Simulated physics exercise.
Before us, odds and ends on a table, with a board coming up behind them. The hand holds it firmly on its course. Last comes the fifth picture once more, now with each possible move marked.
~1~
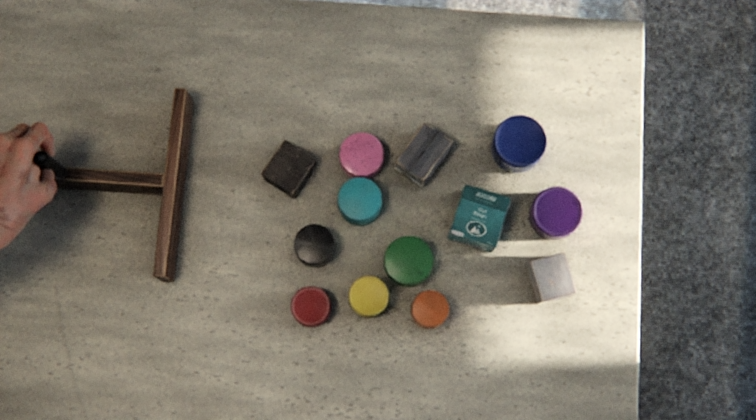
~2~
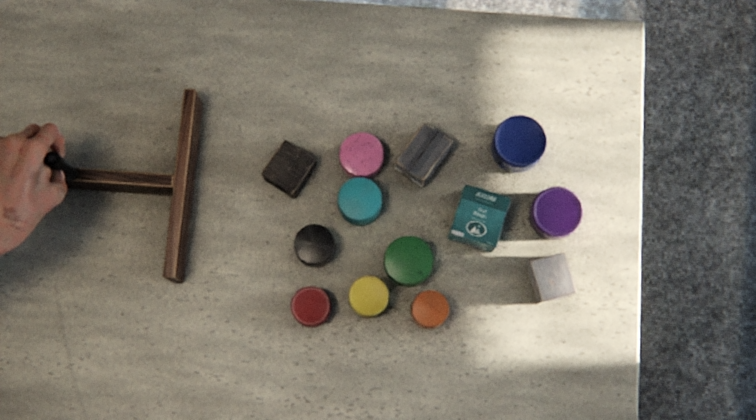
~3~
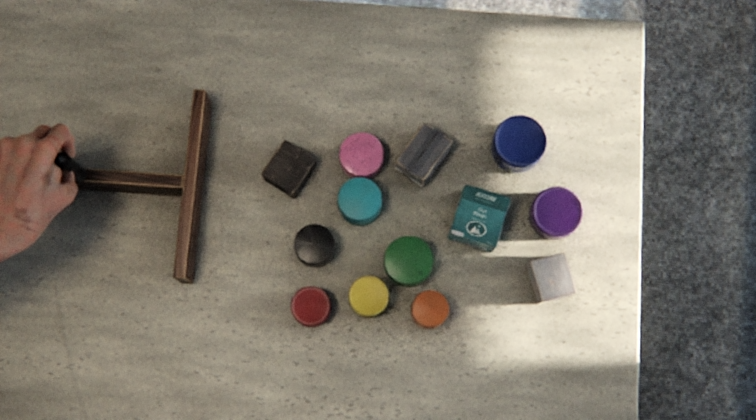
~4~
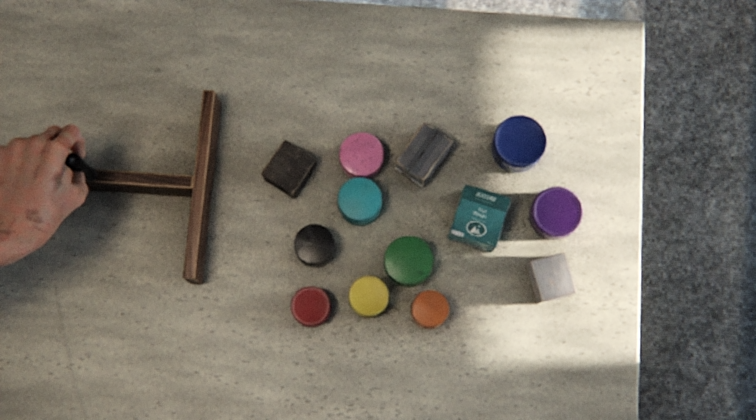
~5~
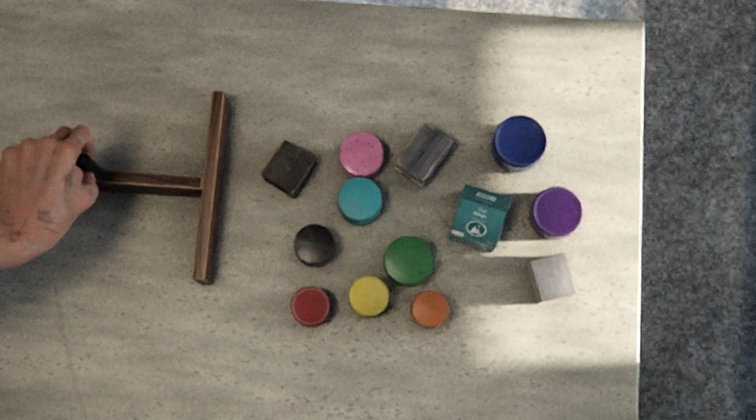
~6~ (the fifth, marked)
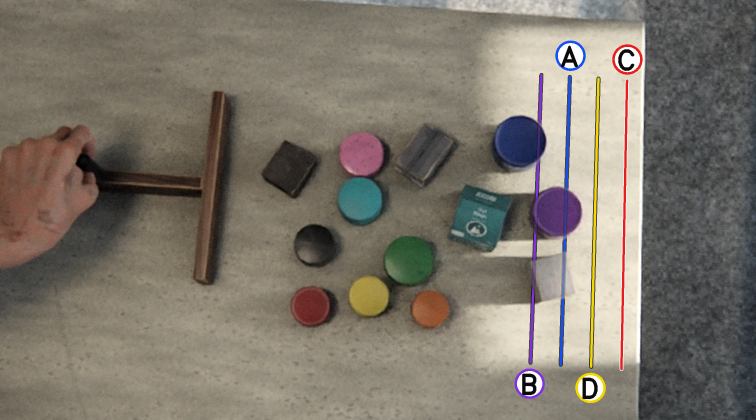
A wooden T-shaped board, gripped at its handle by a hand on the left, slides slowly and steadily to the right across a pale tabletop. The hand moves along with it, narrowing the gap to a group of colourful round containers, blocks and a turquoise packet, which all stay still and untouched.
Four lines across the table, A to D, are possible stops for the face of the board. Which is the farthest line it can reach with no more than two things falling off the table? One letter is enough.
Line A.
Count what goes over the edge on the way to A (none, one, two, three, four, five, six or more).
By then, one.
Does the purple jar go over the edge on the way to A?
By then, yes.
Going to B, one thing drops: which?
The purple jar goes over.
On the copy, A at (565, 216); B at (536, 214); C at (624, 220); D at (595, 218).
On A. First, board (337, 192); red tub (314, 311); grey box (445, 157).
Then, board (465, 201); purple jar (584, 212); blue jar (587, 112).
Finally, board (568, 207); purple jar over the edge; turquoise packet (637, 226); one fallen.
By contrast, B is within the limit but short; C drops eight; D drops three.
